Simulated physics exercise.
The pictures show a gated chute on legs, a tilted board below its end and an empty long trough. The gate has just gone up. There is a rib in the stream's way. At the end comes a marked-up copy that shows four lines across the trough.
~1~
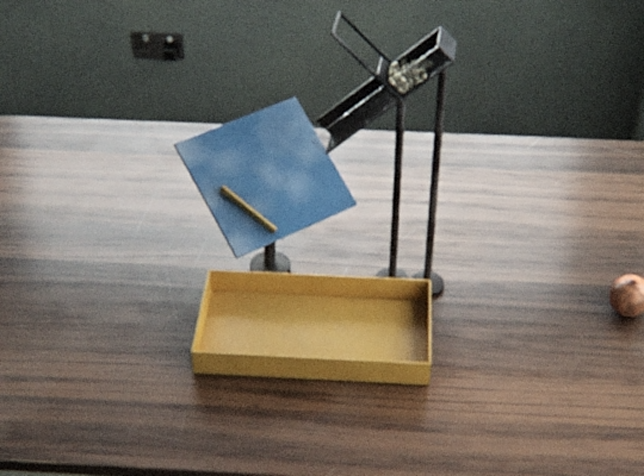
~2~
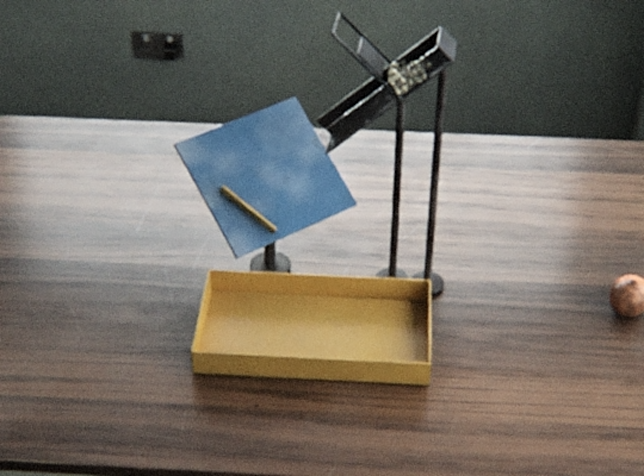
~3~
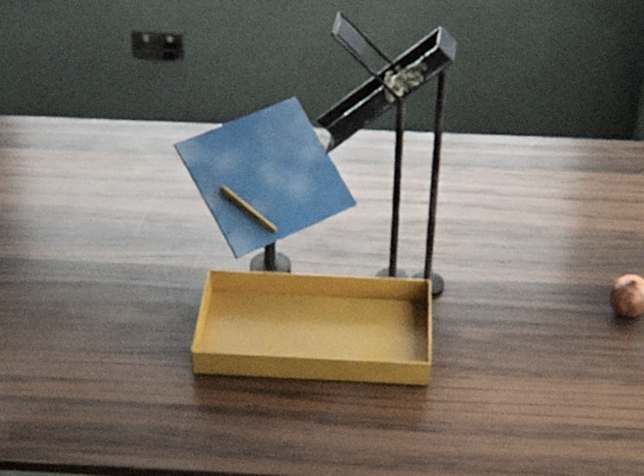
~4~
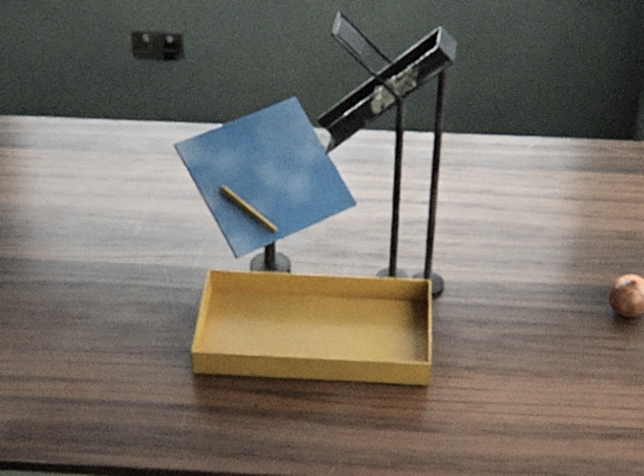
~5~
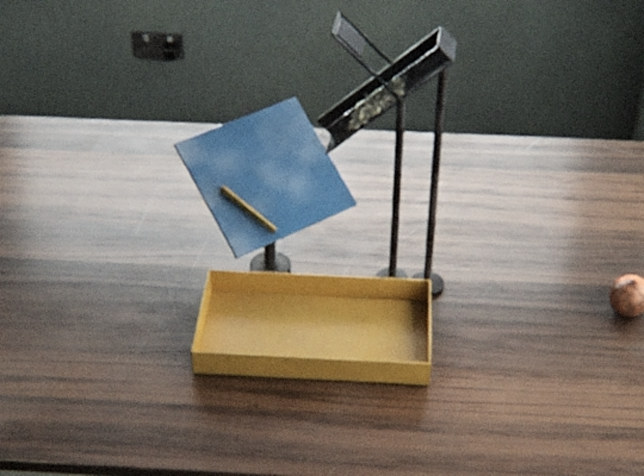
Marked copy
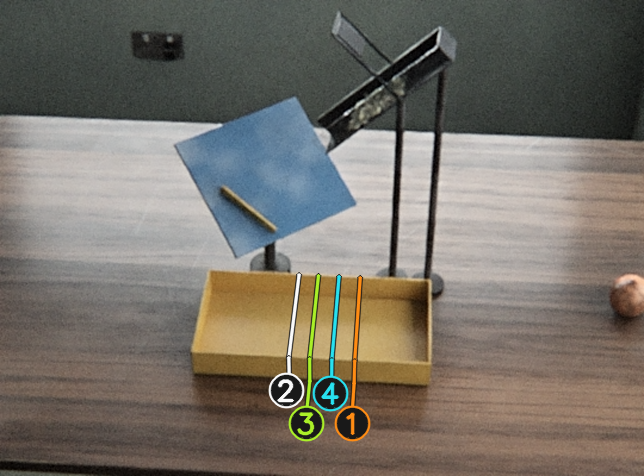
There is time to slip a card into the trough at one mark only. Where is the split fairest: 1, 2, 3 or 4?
Go for 3.
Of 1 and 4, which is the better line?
Here it is line 4.
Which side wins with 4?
The left side.
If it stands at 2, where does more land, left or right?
The right side.
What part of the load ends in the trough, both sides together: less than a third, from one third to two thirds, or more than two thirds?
More than two thirds.
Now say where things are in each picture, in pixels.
The first frame shows load behind the gate at (411, 73), white beans; lip of the chute at (329, 144), sloping fairly steeply.
The second frame shows middle of the board at (267, 174), tilted fairly steeply; middle of its low edge at (299, 230); of its high edge at (236, 120).
The third frame shows front corners of the trough at (192, 351) and (430, 363), empty; front of the load at (390, 99).
The fourth frame shows middle of the load at (393, 86); its front at (375, 108), about a third of the way to the lip; rib from (223, 186) to (277, 229).
The fifth frame shows middle of the load at (378, 99); its front at (352, 126), about two thirds of the way to the lip.
On the marked copy, line 1 crosses the front rim at (354, 360); line 2 crosses the front rim at (288, 356); line 3 crosses the front rim at (309, 357); line 4 crosses the front rim at (331, 358).
Choosing 1, of what is caught, nearly all on the left of the divider, a stray few on the right.
Choosing 2, of what is caught, a small part on the left of the divider, nearly all on the right.
Choosing 3, of what is caught, about half on the left of the divider, about half on the right.
Choosing 4, of what is caught, most on the left of the divider, a small part on the right.
